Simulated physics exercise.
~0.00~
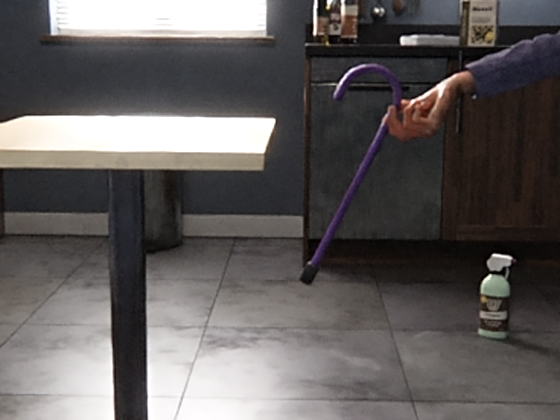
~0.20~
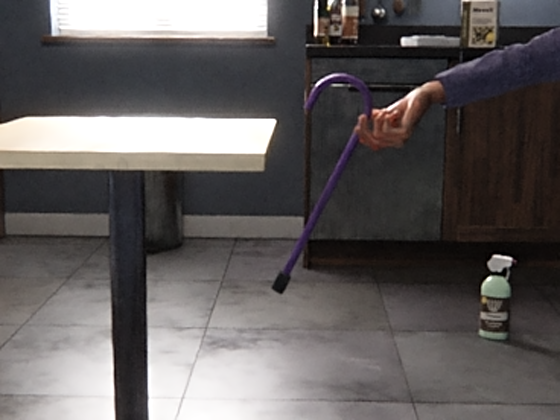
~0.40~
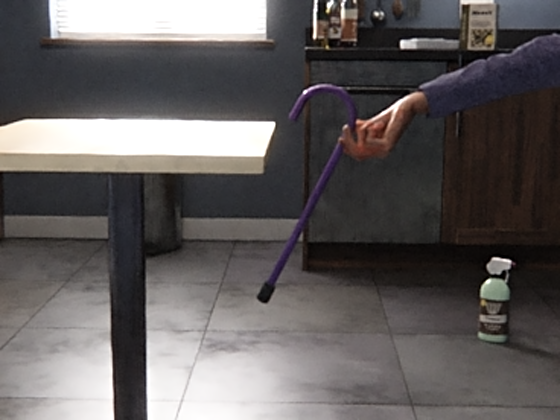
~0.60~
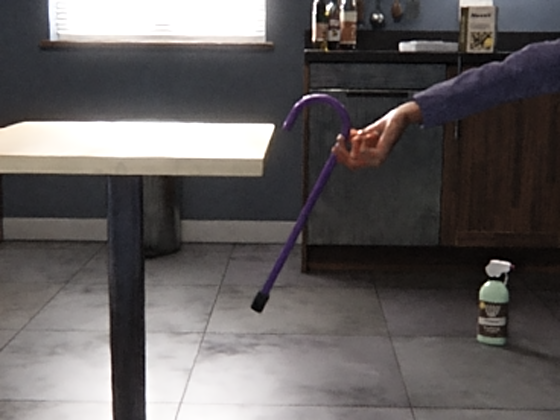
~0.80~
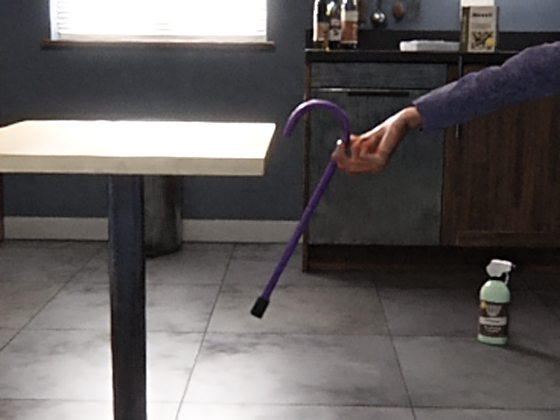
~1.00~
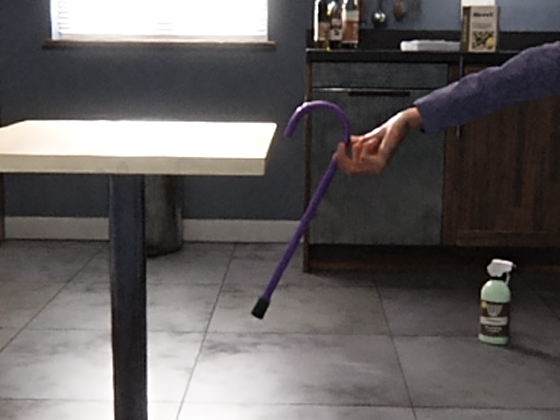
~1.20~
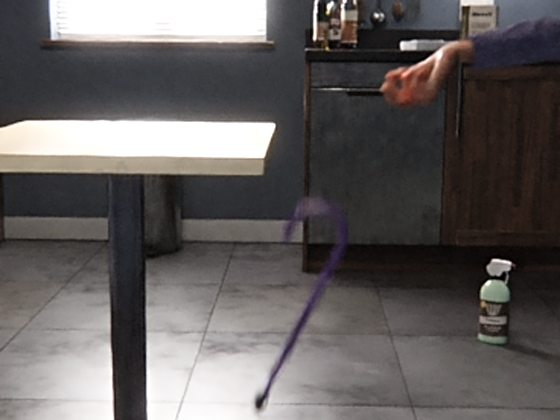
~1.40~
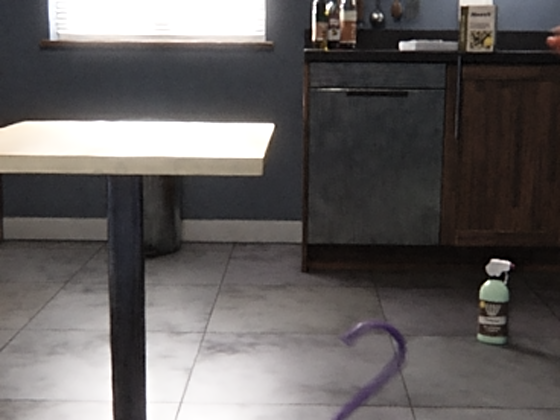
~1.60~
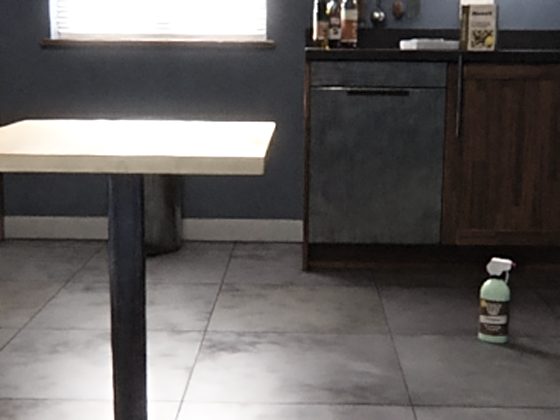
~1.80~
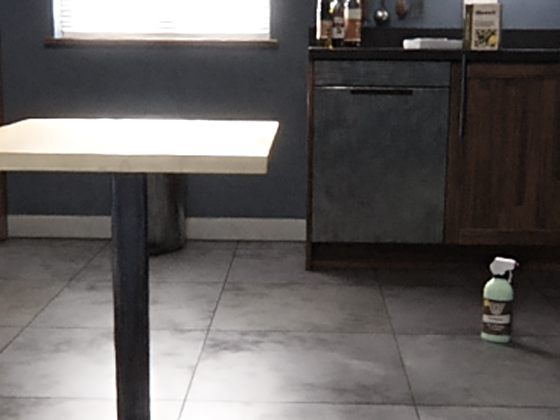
The video shows a hand moving a purple cane left toward the edge of a pale tabletop, holding it there, then letting go and drawing back. The cane drops past the edge toward the tiled floor and leaves view, while the table and spray bottle remain.
